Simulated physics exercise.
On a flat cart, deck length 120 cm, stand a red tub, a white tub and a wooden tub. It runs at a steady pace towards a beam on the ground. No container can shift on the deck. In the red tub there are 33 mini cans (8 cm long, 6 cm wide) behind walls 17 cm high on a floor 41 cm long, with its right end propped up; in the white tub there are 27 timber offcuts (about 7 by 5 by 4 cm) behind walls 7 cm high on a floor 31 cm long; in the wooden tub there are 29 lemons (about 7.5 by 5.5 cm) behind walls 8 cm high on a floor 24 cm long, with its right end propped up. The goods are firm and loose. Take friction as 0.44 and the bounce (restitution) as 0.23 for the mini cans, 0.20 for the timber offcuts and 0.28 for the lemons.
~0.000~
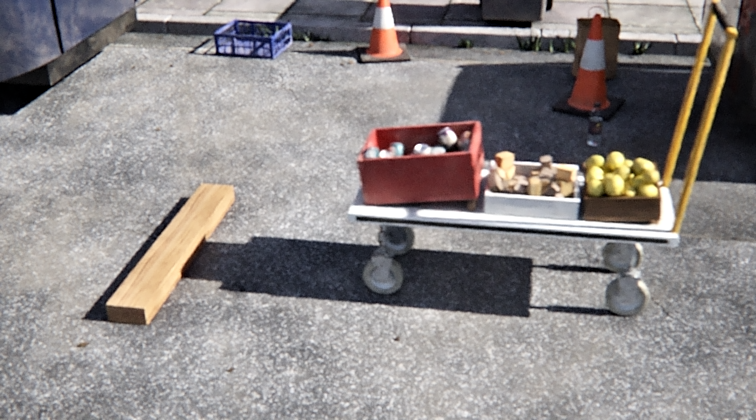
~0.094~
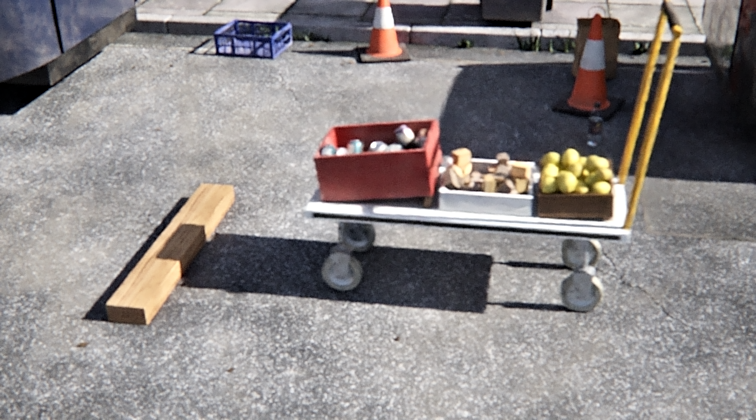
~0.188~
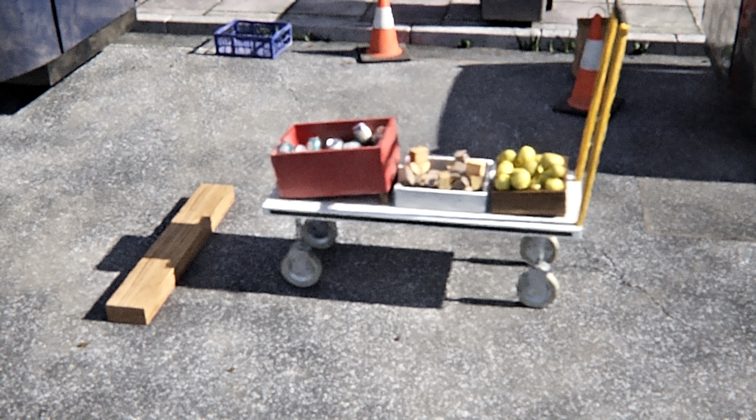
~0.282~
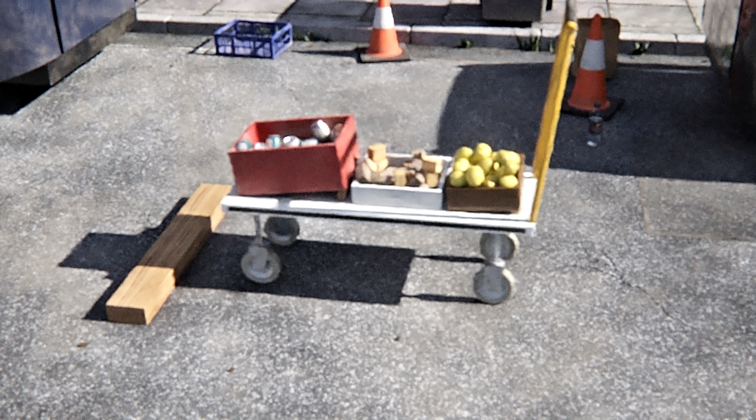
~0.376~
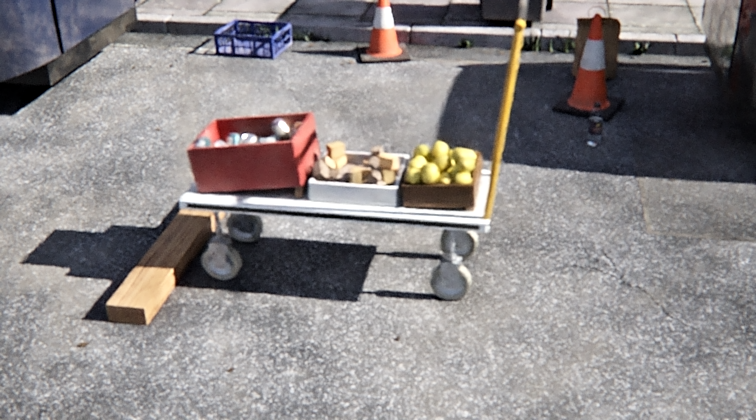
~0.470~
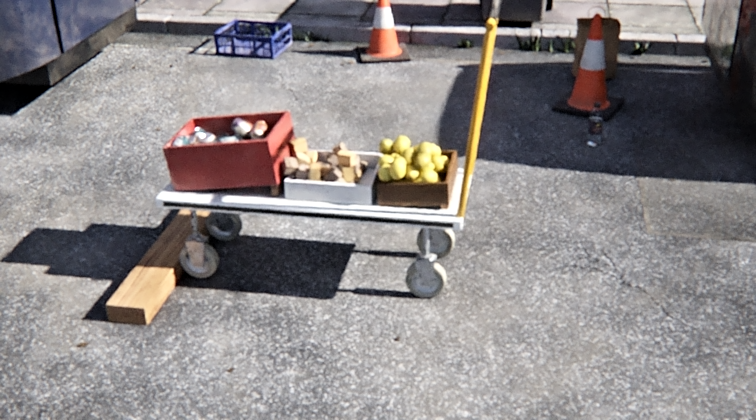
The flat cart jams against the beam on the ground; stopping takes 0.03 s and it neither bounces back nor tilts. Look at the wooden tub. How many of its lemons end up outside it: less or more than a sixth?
The wooden tub loses more than one in six of its lemons.
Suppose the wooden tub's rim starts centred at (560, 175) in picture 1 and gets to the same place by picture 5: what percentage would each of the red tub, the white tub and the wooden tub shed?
In that case red tub 0, white tub 10, wooden tub 10 per cent.
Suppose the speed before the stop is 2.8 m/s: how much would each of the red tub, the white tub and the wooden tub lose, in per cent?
In that case red tub 10, white tub 20, wooden tub 60 per cent.
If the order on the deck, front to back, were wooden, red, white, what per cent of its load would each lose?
Then red tub 0, white tub 10, wooden tub 30 per cent.
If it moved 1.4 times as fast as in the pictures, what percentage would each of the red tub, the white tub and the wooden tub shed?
Then red tub 0, white tub 0, wooden tub 40 per cent.
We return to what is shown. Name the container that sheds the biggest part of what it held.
The wooden tub.
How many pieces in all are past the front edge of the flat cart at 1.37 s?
Some 0 pieces.
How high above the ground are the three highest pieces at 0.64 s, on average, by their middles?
About 60 cm.
After 0.52 s, the red tub has all 33, the white tub is down by 1 of 27 and the wooden tub is down by 3 of 29.
After 0.64 s, the red tub has all 33, the white tub is down by 1 of 27 and the wooden tub is down by 5 of 29.
After 0.87 s, the red tub has all 33, the white tub is down by 2 of 27 and the wooden tub is down by 8 of 29.
Final count (at 1.37 s), the red tub has all 33, the white tub is down by 2 of 27 and the wooden tub is down by 8 of 29. Asked share, 8 of 29, 28 per cent.
